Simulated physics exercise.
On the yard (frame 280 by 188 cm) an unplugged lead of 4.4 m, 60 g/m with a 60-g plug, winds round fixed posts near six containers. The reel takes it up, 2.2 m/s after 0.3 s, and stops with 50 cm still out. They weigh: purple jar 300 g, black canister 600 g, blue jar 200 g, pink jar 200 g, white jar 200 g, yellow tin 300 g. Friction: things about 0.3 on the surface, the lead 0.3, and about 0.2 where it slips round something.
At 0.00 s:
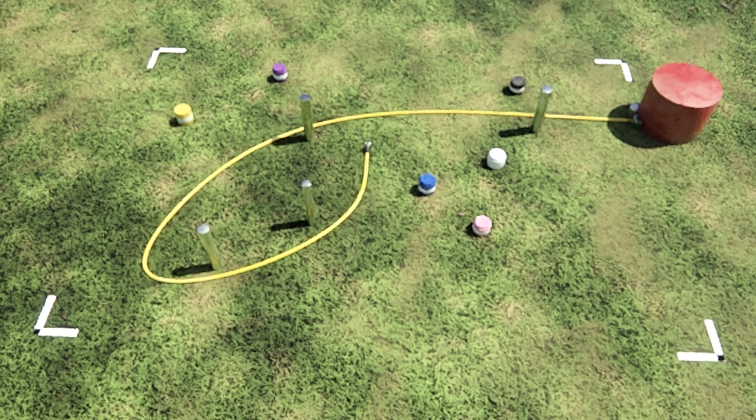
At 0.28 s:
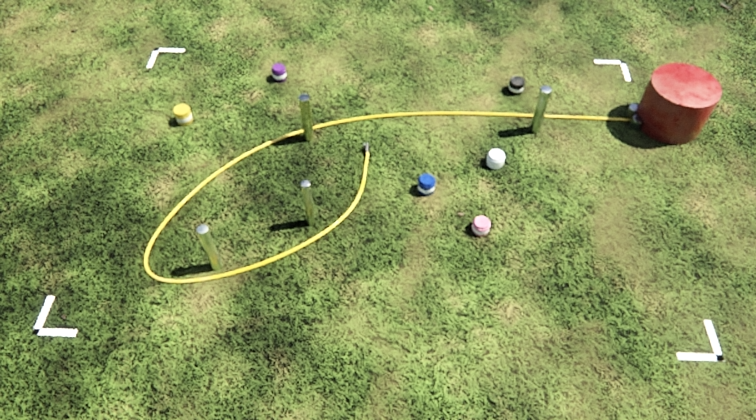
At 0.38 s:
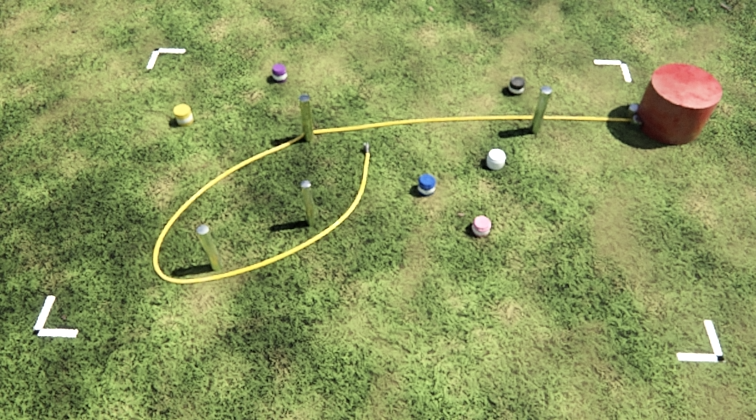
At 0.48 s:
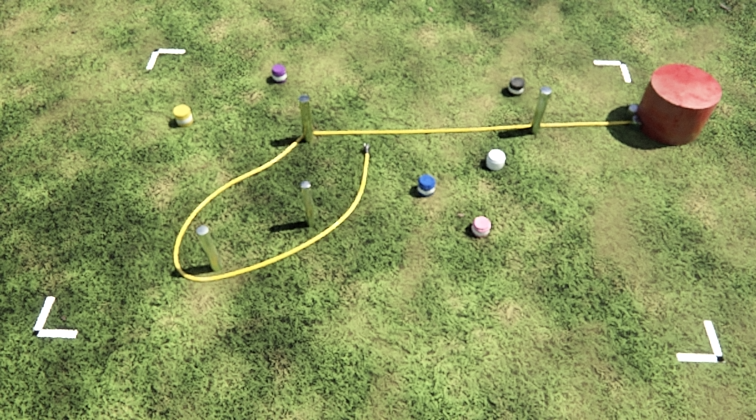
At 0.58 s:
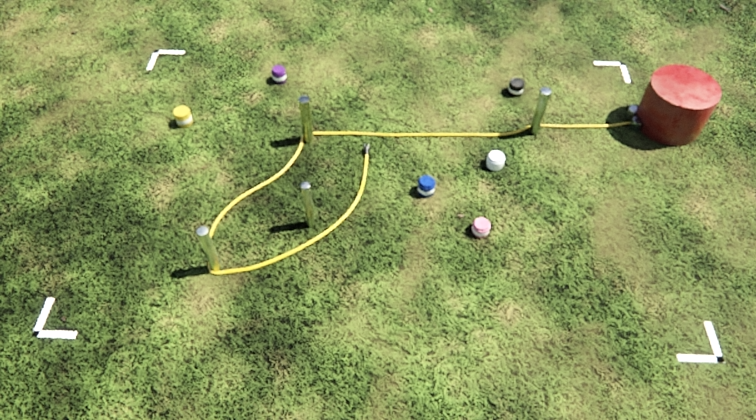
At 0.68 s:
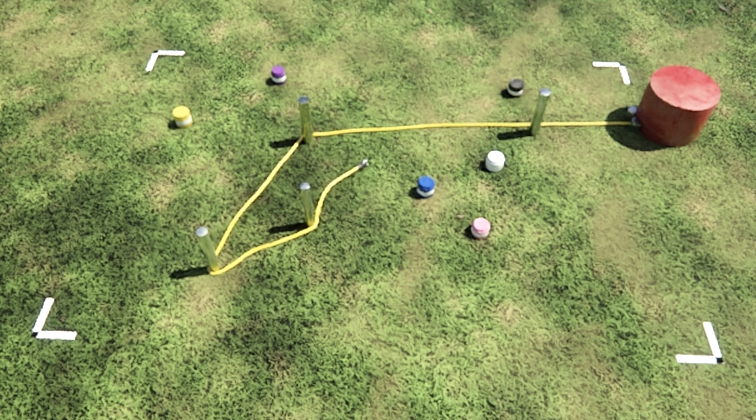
A yellow cord on the grass was drawn toward the red drum at right, its wide loop shrinking until it bent around the posts, while the small colored containers scattered nearby stayed put.
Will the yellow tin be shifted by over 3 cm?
Verdict: The yellow tin moves.
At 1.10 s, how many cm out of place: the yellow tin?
About: Yellow tin 0 cm.
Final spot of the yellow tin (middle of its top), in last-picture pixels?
Around (365, 10).
At 1.1 s, plug at (137, 208); nothing else has moved.
At 1.5 s, plug at (457, 130); yellow tin 88 cm off its start, purple jar on its side, 29 cm off its start.
At 2.0 s, plug at (528, 133); yellow tin on its side, 134 cm off its start at (359, 12), purple jar 61 cm off its start at (379, 51).
At 2.4 s, plug at (639, 94); yellow tin on its side, 137 cm off its start, purple jar 64 cm off its start.
At 3.2 s, plug at (632, 134); yellow tin on its side, 137 cm off its start at (365, 10), purple jar 64 cm off its start at (379, 39).
